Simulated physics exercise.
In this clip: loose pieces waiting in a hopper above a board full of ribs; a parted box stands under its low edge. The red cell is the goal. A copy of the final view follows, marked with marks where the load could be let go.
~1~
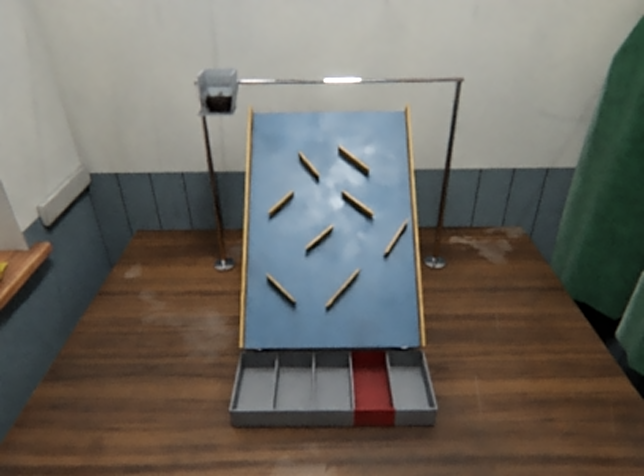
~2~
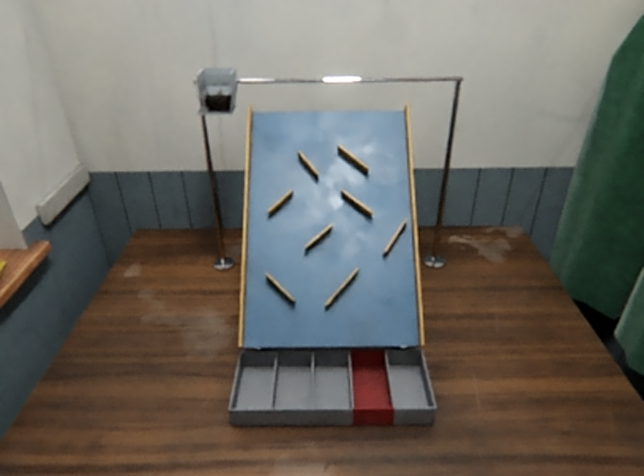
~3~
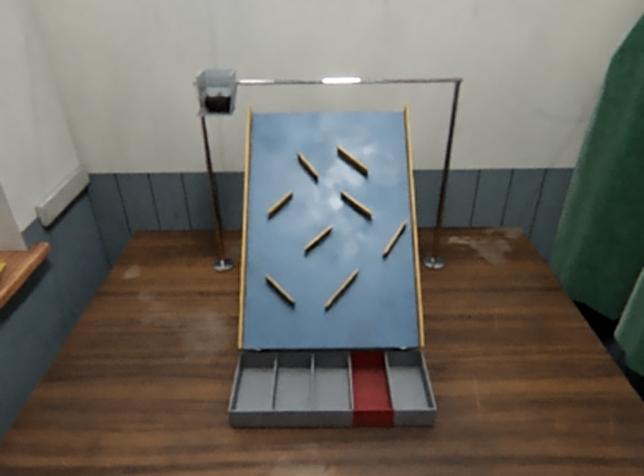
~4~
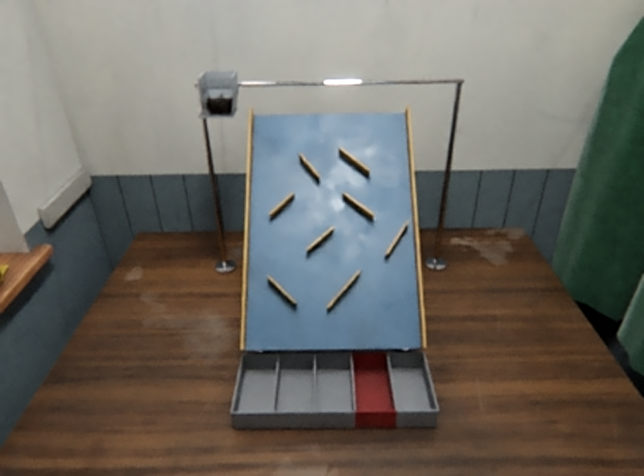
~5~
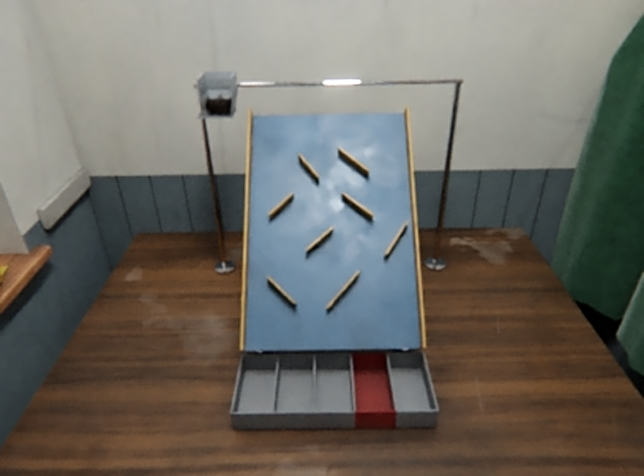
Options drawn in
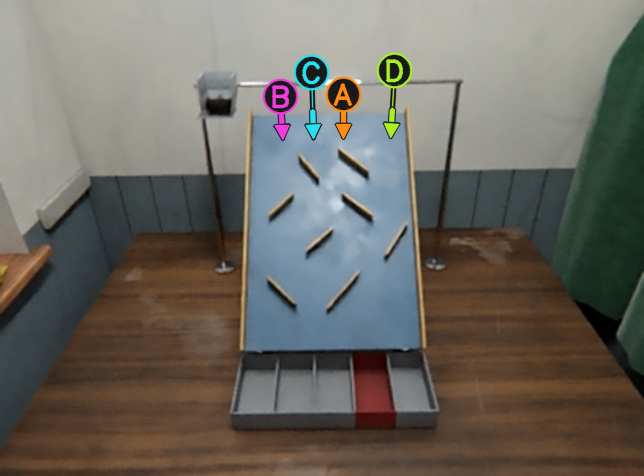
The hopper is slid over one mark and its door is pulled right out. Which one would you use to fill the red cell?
The answer is mark D.
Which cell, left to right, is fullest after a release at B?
The first from the left.
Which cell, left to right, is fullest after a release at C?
The second from the left.
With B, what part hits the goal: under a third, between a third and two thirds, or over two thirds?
Under a third.
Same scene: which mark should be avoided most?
Mark B.
On the marked copy, mark A meets the board at (343, 133); mark B meets the board at (282, 134); mark C meets the board at (313, 133); mark D meets the board at (391, 132).
With A, close to a quarter in the red cell, close to two thirds in other cells, a small share held on the board.
With B, none at all in the red cell, all but a few in other cells, a small share held on the board.
With C, a small share in the red cell, the bulk in other cells, a small share held on the board.
With D, close to half in the red cell, close to a third in other cells, a small share held on the board.
